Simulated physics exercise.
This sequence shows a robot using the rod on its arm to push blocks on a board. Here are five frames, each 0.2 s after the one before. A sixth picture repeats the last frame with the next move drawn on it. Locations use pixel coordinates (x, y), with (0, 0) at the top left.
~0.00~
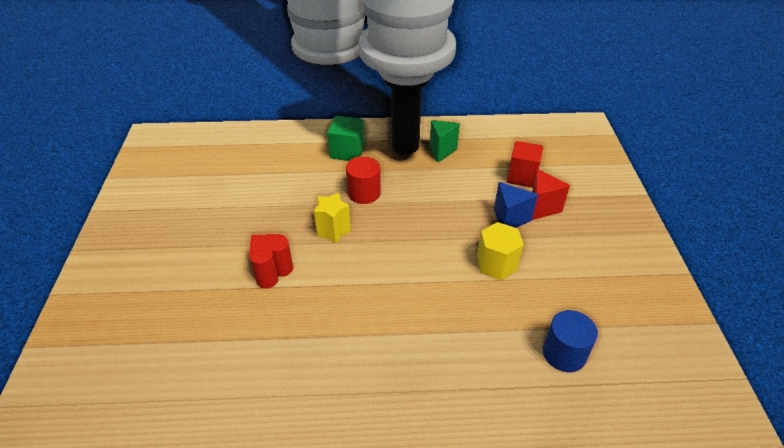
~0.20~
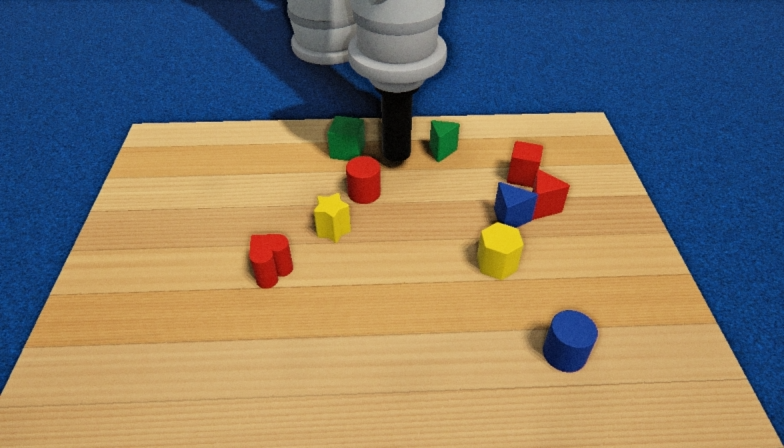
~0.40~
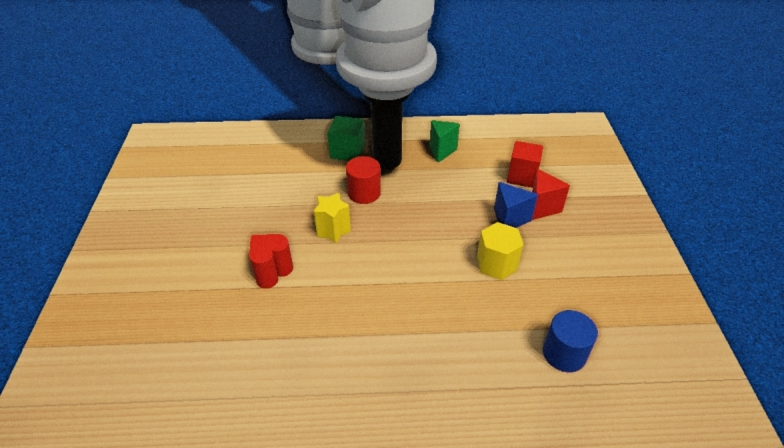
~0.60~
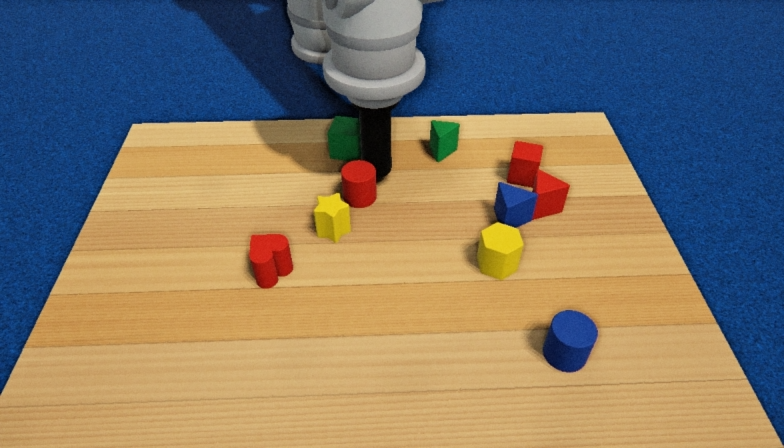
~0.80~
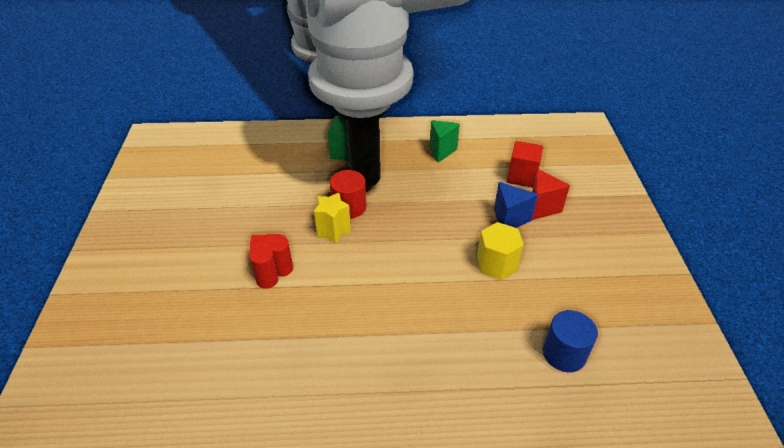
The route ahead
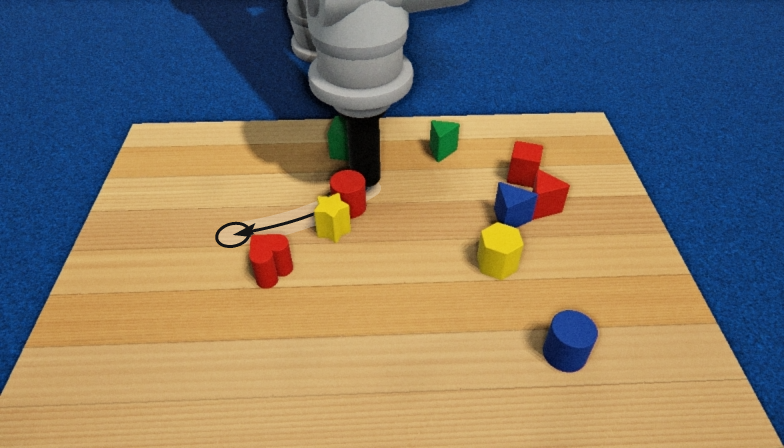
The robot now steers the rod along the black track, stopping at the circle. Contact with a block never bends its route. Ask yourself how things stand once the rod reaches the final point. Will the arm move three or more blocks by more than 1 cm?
No, that is not what happens.
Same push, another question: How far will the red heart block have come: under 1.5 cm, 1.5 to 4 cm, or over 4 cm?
The smallest band: Under 1.5 cm.
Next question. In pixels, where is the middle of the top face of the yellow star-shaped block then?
Close to (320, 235).
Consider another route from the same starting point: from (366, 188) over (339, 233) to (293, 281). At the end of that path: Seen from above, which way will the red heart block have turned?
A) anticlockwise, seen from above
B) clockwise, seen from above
I'll go with B - clockwise, seen from above.
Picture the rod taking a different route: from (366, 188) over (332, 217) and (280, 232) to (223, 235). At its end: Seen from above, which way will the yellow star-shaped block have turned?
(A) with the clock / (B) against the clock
B
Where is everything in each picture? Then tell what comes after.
In the first frame, rod tip at (405, 146); block tops, red heart block at (266, 246); yellow star-shaped block at (330, 204); red circular block at (363, 166).
In the second frame, rod at (397, 153); blocks unchanged.
In the third frame, rod at (387, 161); blocks unchanged.
In the fourth frame, rod at (377, 169); red circular block at (358, 170).
In the fifth frame, rod at (366, 178); red heart block at (266, 246); yellow star-shaped block at (330, 204); red circular block at (347, 181).
Path on the board, from (366, 188) by way of (306, 217) to (233, 235).
What follows on the original path. One third of the way, rod at (327, 198); yellow star-shaped block at (321, 227); red circular block at (321, 205).
Two thirds of the way, rod at (280, 214); yellow star-shaped block at (320, 235), turned 15° anticlockwise; red circular block at (309, 214).
At the end, rod at (230, 224); red heart block in place; yellow star-shaped block at (320, 235), turned 15° anticlockwise; red circular block at (309, 214).
